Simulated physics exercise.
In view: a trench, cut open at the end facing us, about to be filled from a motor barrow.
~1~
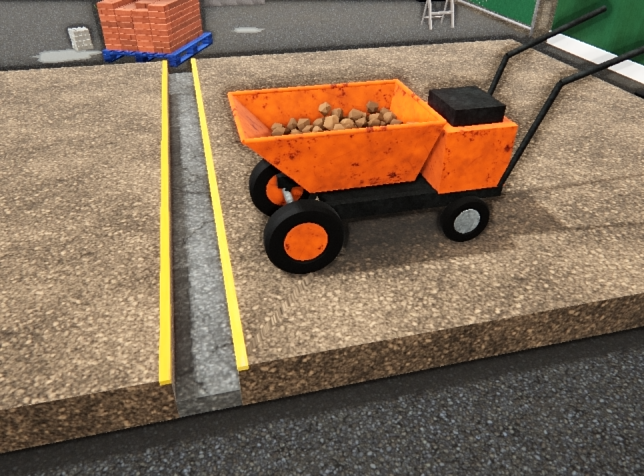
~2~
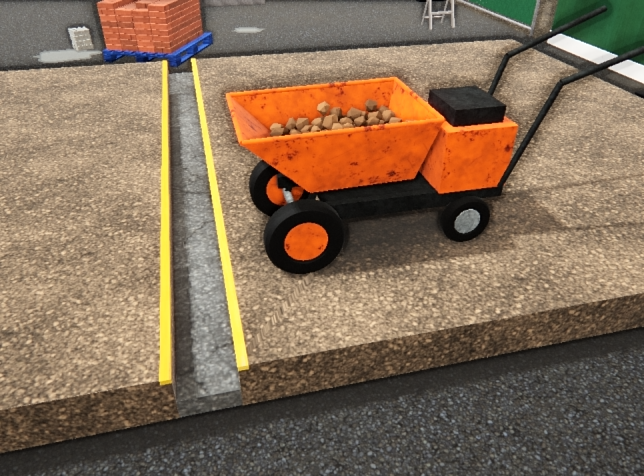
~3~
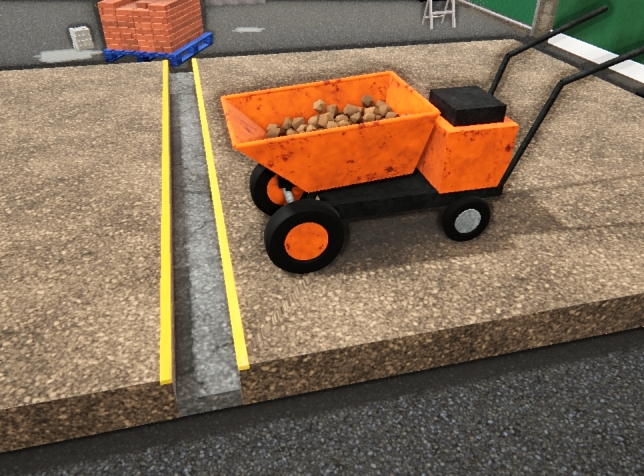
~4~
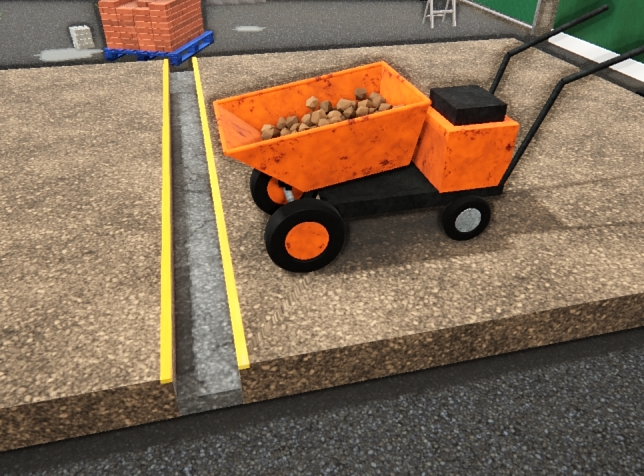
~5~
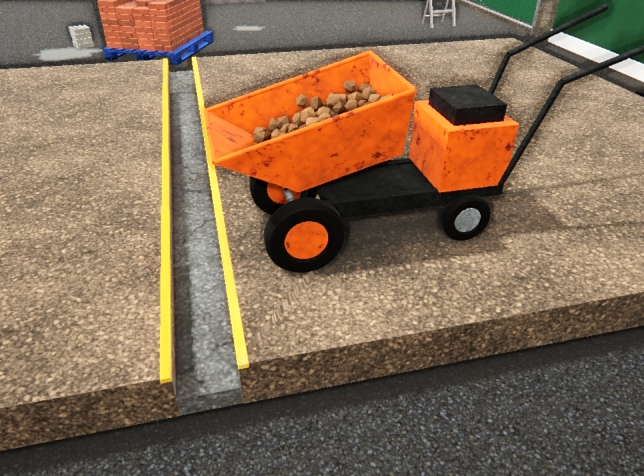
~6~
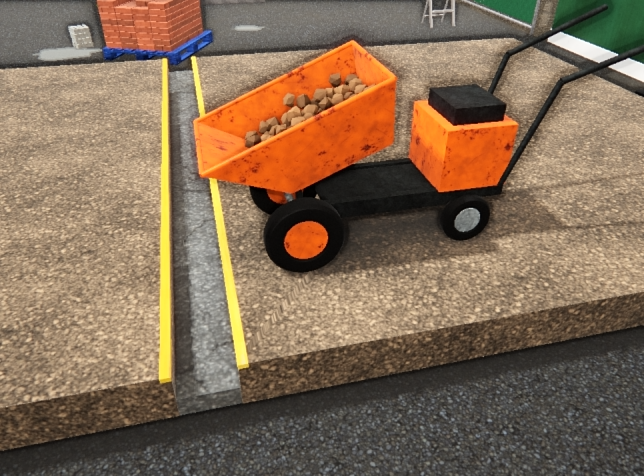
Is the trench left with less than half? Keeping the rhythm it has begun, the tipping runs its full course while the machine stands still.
Yes, it holds less than half.
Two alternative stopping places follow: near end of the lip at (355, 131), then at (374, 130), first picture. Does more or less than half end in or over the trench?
In the first case a smaller fraction; in the second case a smaller fraction.
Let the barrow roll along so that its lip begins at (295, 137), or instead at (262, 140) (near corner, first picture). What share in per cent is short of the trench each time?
About 0 %, then 0 %.
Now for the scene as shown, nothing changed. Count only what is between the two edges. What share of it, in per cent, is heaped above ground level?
It works out at about 10 percent.
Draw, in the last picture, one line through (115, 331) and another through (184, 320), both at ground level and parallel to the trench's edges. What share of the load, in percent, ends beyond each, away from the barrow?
I'd say some 20 in a hundred, and after that 60 in a hundred.
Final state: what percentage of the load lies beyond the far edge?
Around 50 %.
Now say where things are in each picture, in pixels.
In the first picture, lip of the skip at (245, 142), level; top of the load at (348, 132), clay clods; first edge of the trench at (234, 313); far edge at (165, 324), the trench under half as wide as the skip, and about half as deep as wide.
In the second picture, lip of the skip at (242, 143), tipped barely; top of the load at (347, 131).
In the third picture, lip of the skip at (236, 147), tipped barely; top of the load at (360, 134).
In the fourth picture, lip of the skip at (227, 153), tipped a little; top of the load at (366, 122).
In the fifth picture, lip of the skip at (215, 163), tipped clearly; top of the load at (355, 116).
In the sixth picture, lip of the skip at (203, 175), tipped clearly; top of the load at (350, 99); first edge of the trench at (234, 311); far edge at (165, 322).
Soon, skip tipped steeply; all in the skip.
A while on, skip tipped right over; about two thirds in the skip; a small part in or heaped over the trench; about a quarter beyond it; a stray few falling.
Towards the end, skip tipped right over; about a third in the skip; a small part in or heaped over the trench; about half beyond it.
Finally, skip tipped right over; about a third in the skip; a small part in or heaped over the trench; about half beyond it.
